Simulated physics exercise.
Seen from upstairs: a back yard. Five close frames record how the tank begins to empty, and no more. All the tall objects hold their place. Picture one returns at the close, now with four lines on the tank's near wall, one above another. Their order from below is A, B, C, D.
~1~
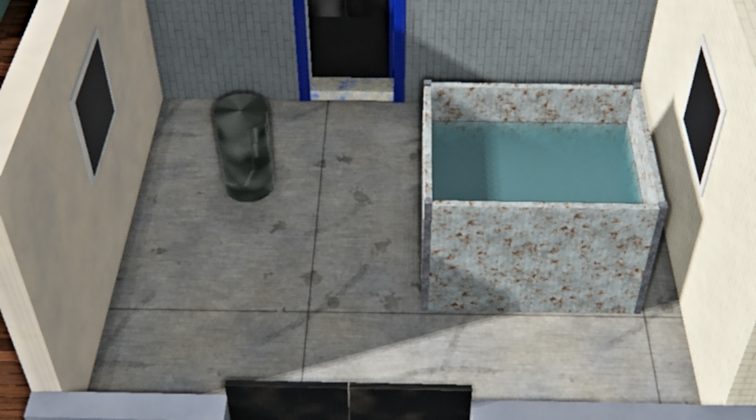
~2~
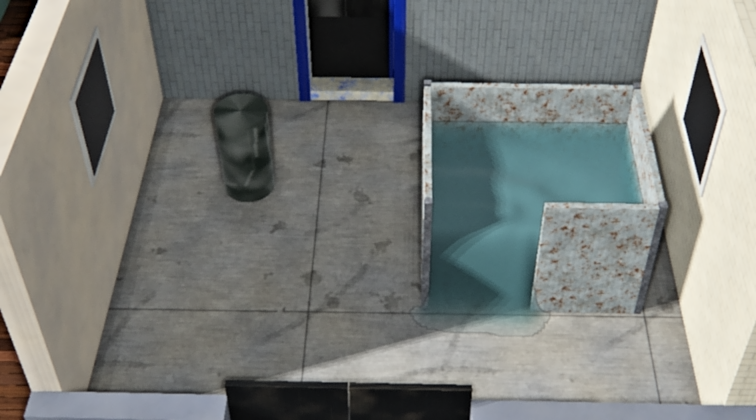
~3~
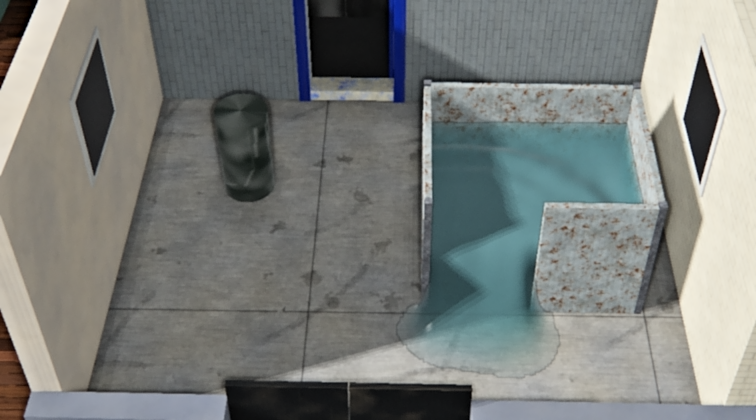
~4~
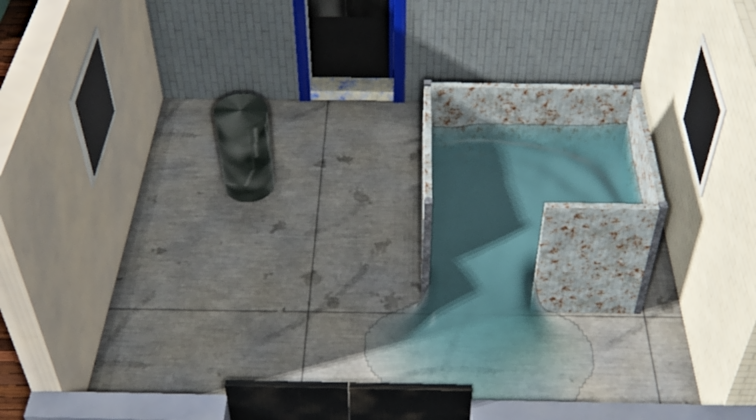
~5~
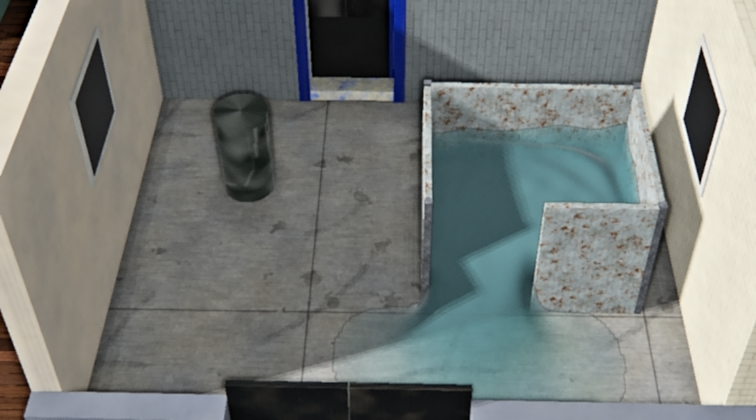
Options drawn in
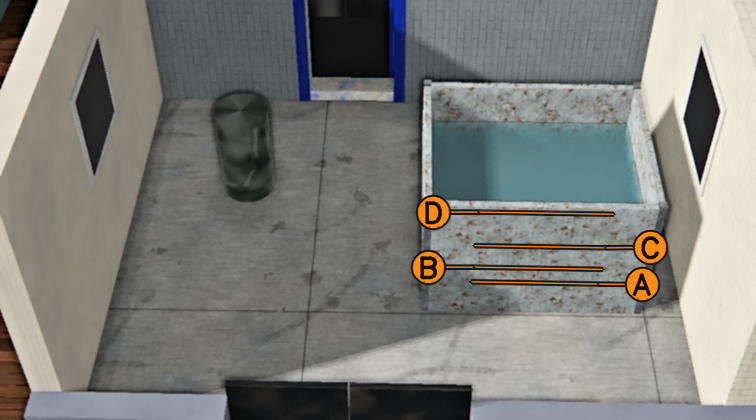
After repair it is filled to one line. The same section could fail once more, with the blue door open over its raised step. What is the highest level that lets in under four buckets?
C is the one.
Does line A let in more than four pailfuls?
No, that is safe.
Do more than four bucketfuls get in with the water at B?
No, that is safe.
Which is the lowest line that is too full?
It is D.
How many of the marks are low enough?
Three of them.
On the marked copy, A at (535, 282); B at (537, 268); C at (540, 246); D at (545, 213); from the bottom up A, B, C, D.
For line A, nothing gets over.
For line B, nothing gets over.
For line C, a bucket or two gets in.
For line D, about 9 bucketfuls get in.
